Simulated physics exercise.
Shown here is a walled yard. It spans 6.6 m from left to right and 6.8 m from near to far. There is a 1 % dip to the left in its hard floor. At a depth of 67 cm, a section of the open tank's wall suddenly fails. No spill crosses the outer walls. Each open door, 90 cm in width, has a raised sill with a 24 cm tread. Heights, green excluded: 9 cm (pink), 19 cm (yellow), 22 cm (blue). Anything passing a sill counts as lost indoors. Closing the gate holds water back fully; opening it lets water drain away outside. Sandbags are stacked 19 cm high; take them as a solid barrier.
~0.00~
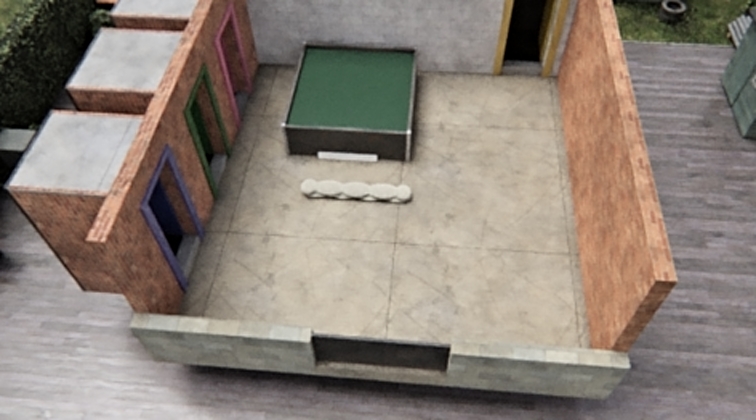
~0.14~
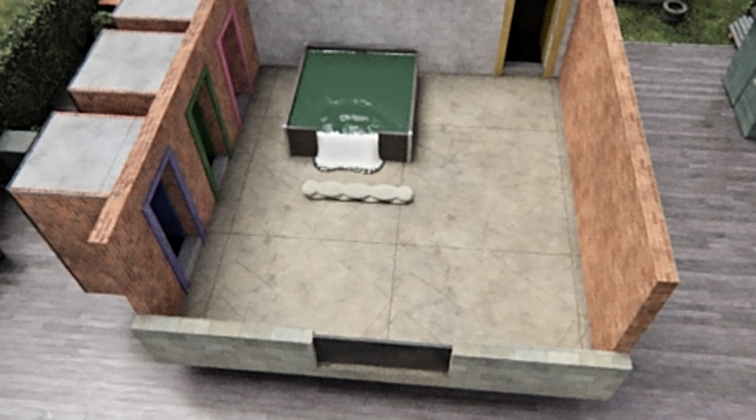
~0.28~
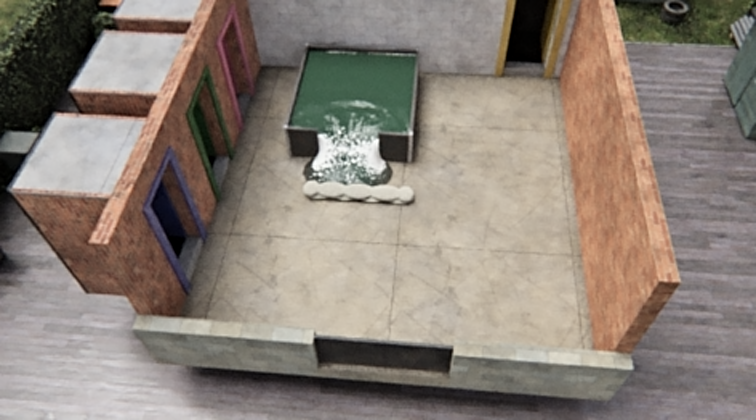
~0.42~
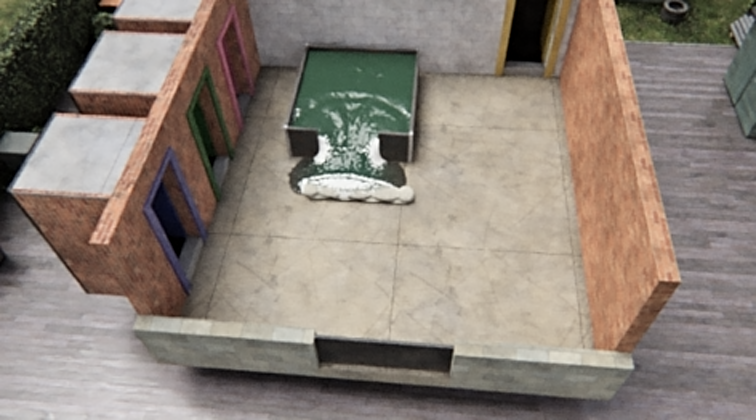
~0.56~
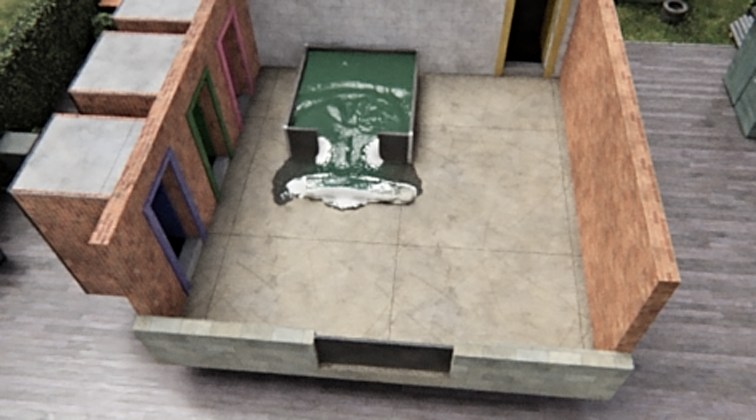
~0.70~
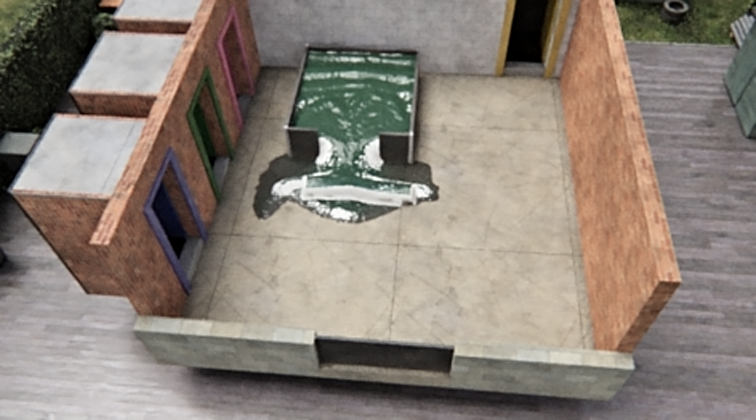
In a walled yard, the front of an open tank of green water gave way, and water gushed out over the low row of sandbags, then spread across the floor to both sides.
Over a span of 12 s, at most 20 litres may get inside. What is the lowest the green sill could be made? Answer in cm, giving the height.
Around 16 cm high.
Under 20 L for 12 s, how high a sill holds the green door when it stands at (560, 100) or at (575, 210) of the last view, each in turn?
About 7.0 cm for the first and 6.5 cm for the second.
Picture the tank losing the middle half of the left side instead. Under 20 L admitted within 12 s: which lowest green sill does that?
Minimum height: Approx. 6.0 cm.
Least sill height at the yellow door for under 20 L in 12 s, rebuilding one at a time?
Yellow - roughly 9.0 cm.
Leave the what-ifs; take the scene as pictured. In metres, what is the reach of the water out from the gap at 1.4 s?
3.4 m.
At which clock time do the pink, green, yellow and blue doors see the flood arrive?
Front arrival: Pink 2.2 seconds, green 1.1 seconds, yellow 4.0 seconds, blue 1.6 seconds.
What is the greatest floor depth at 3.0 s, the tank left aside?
34 cm.
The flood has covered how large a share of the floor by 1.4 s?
About 35 per cent.
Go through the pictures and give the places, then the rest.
The open tank at (354, 88) is whole and still, 67 cm deep; the green door at (210, 139) is dry, in the first picture.
The front is at (326, 169), 0.4 m from the gap at (348, 147); 0.3 m2 of floor is wet, 67 cm left at the back, in the second picture.
Water pours out at (349, 150) and has run 0.8 m, to (317, 186); about 12 cm deep outside, 67 cm at the back, in the third picture.
The gap is at (350, 150), the front 1.0 m out at (340, 190); the back of the open tank holds 67 cm, in the fourth picture.
The gap is at (349, 150), the front 1.3 m out at (282, 199); the back of the open tank holds 67 cm, in the fifth picture.
The front is at (266, 214), 1.7 m from the gap at (350, 150); 3.3 m2 of floor is wet, 65 cm left at the back; the green door at (213, 141), 2.4 m from the gap, is still 0.9 m from the nearest water, in the sixth picture.
After 1.4 s water covers 35 % of the floor, deepest (48 cm) near (346, 185); 17 cm at the green door, 0 litres in over its 13 cm sill.
After 3.0 s water covers 80 % of the floor, deepest (34 cm) near (346, 185); 19 cm at the green door, 28 litres in over its 13 cm sill.
After 12.0 s water covers 95 % of the floor, deepest (16 cm) near (226, 179); 14 cm at the green door, 74 litres in over its 13 cm sill.
At the green door as built, the water arrived by 1.1 s and peaked near 20 cm at 1.8 s.
With a sill of 13 cm, 74 litres would have come in within the 12 s; with 17.5 cm, 7 litres. So under 20 litres takes about 16 cm.
